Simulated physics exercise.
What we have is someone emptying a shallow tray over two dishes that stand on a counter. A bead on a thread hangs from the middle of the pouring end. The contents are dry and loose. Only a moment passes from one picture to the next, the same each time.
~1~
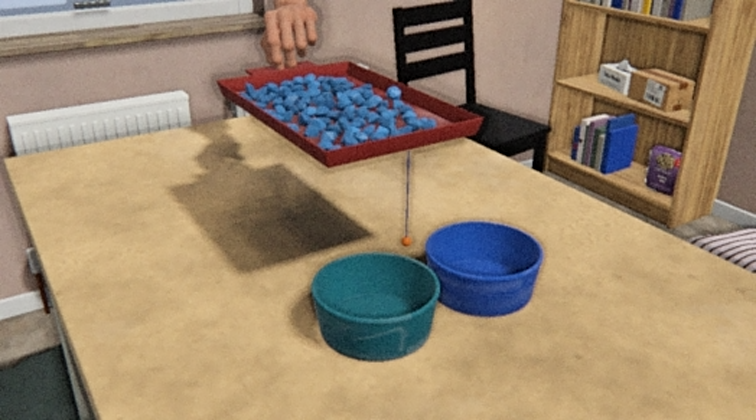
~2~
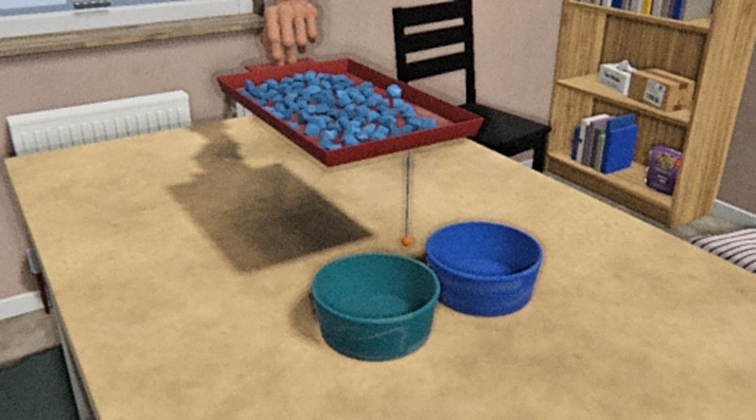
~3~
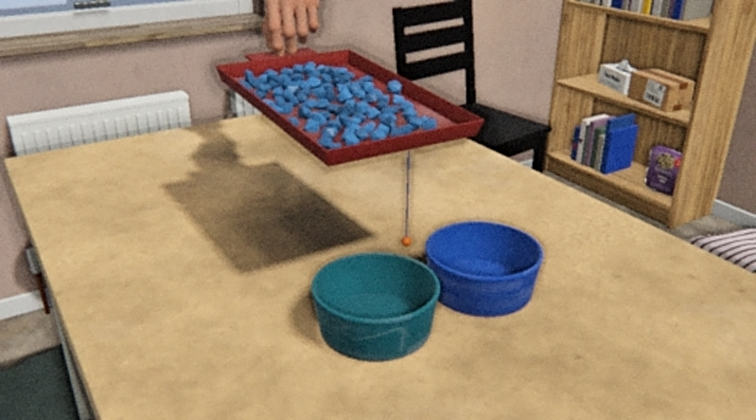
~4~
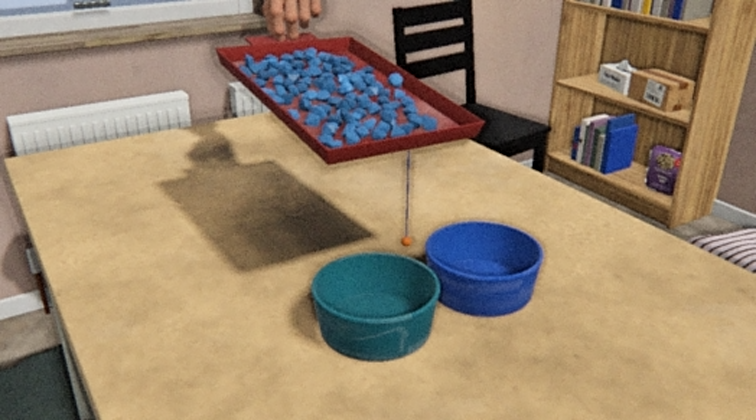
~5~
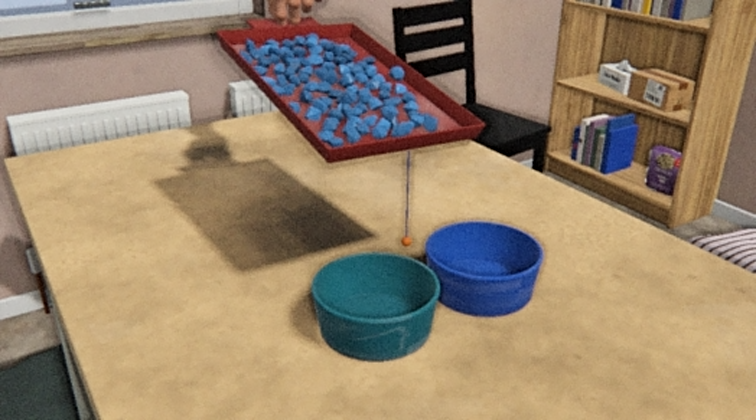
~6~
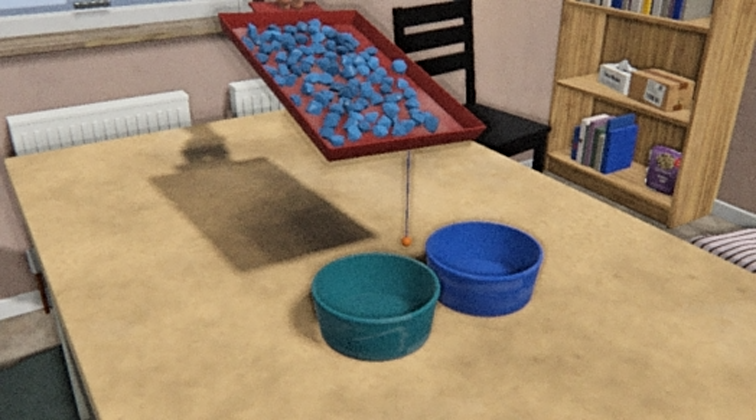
A hand raised the far end of a red tray of blue stones above a green dish and a blue dish, tilting it gradually steeper while the stones shifted and spread a little inside.
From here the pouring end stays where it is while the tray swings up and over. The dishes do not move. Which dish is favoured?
The right dish gets more.
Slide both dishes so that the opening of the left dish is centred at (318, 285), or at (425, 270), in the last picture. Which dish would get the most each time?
In turn: Right; left.
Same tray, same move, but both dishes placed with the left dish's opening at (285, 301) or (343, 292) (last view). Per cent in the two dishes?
Near 30 % and 70 %.
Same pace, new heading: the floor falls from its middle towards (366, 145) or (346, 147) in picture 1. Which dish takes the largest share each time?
One: The dish on the left. Two: Left.
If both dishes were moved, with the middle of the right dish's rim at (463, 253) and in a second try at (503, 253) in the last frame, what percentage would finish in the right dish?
The first gives 70 %, the second 60 %.
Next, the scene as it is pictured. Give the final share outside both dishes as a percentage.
Some 20 per cent.
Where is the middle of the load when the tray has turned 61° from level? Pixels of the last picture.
Close to (428, 108).
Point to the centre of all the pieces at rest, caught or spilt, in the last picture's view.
Close to (479, 290).
Soon, tray tipped steeply; nearly all on the tray; a stray few in the air.
A while on, tray tipped past a quarter turn; about a quarter on the tray; a small part in the left dish; about half in the right dish; a small part outside both; a small part in the air.
Towards the end, tray tipped past a quarter turn; a small part in the left dish; about two thirds in the right dish; about a quarter outside both.
Finally, tray tipped past a quarter turn; a small part in the left dish; about two thirds in the right dish; about a quarter outside both.
